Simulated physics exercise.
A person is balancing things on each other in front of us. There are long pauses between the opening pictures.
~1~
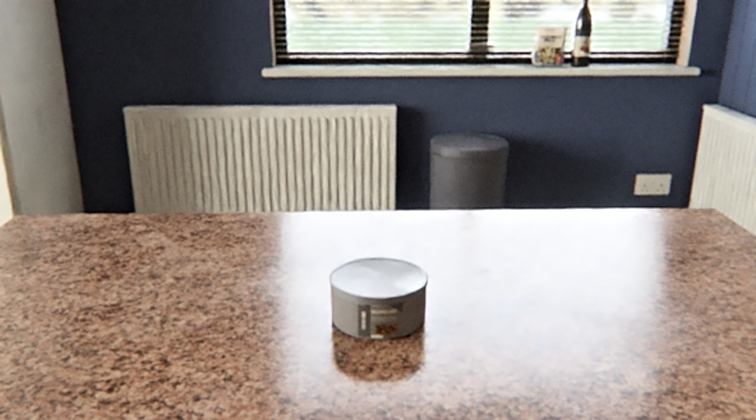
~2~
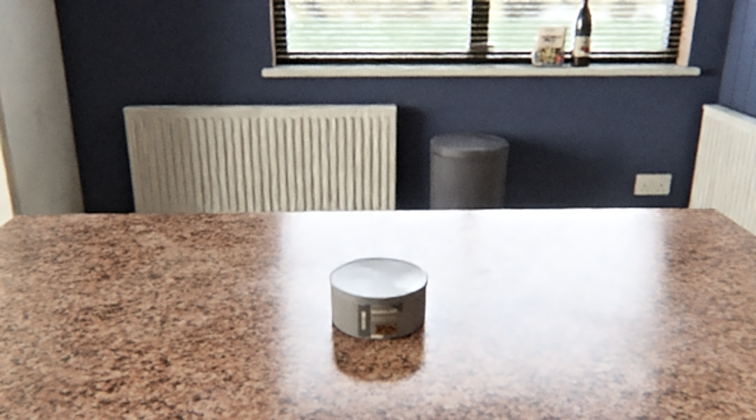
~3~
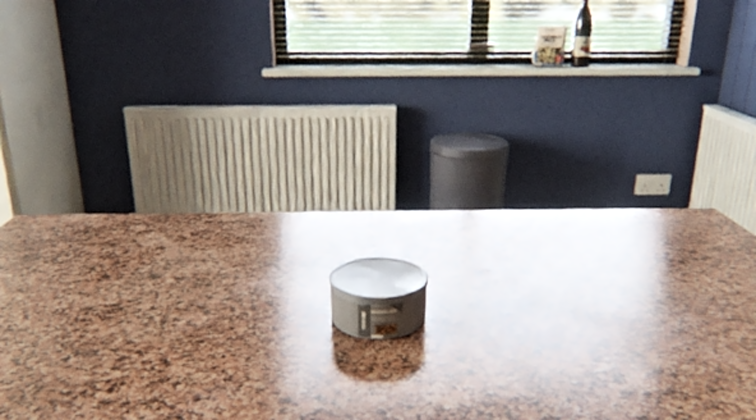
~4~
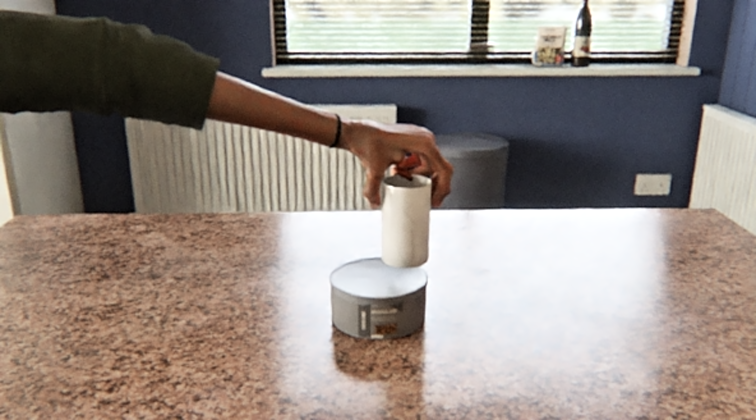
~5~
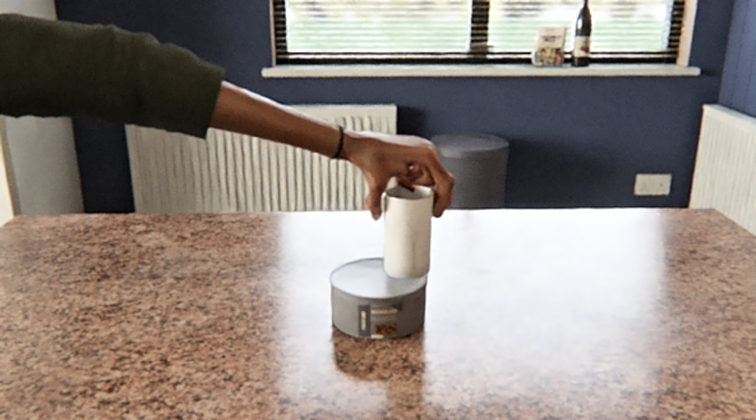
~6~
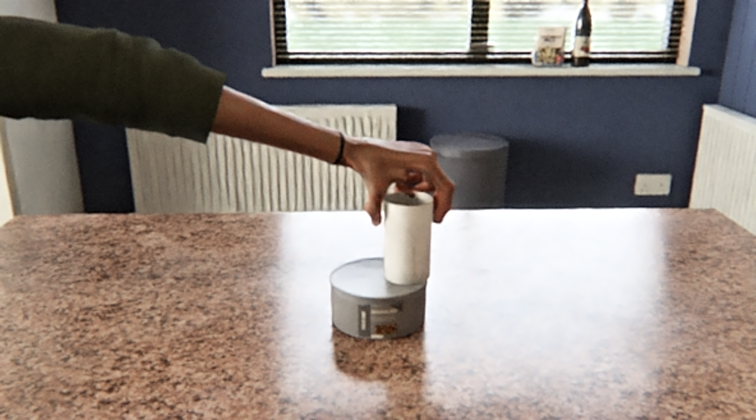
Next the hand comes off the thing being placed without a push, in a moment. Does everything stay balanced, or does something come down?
It all stays balanced.
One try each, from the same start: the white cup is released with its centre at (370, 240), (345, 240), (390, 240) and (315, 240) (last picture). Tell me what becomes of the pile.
Try one: It stands firm; try two: It stands firm; try three: It stands firm; try four: It topples.
Then, 0.20 s later than the last frame, all is still.
Then, 0.50 s later than the last frame, white cup resting near (408, 238).
When it is over, both as before. End places, in pixels of the last picture, white cup near (408, 238). The pile keeps its balance.
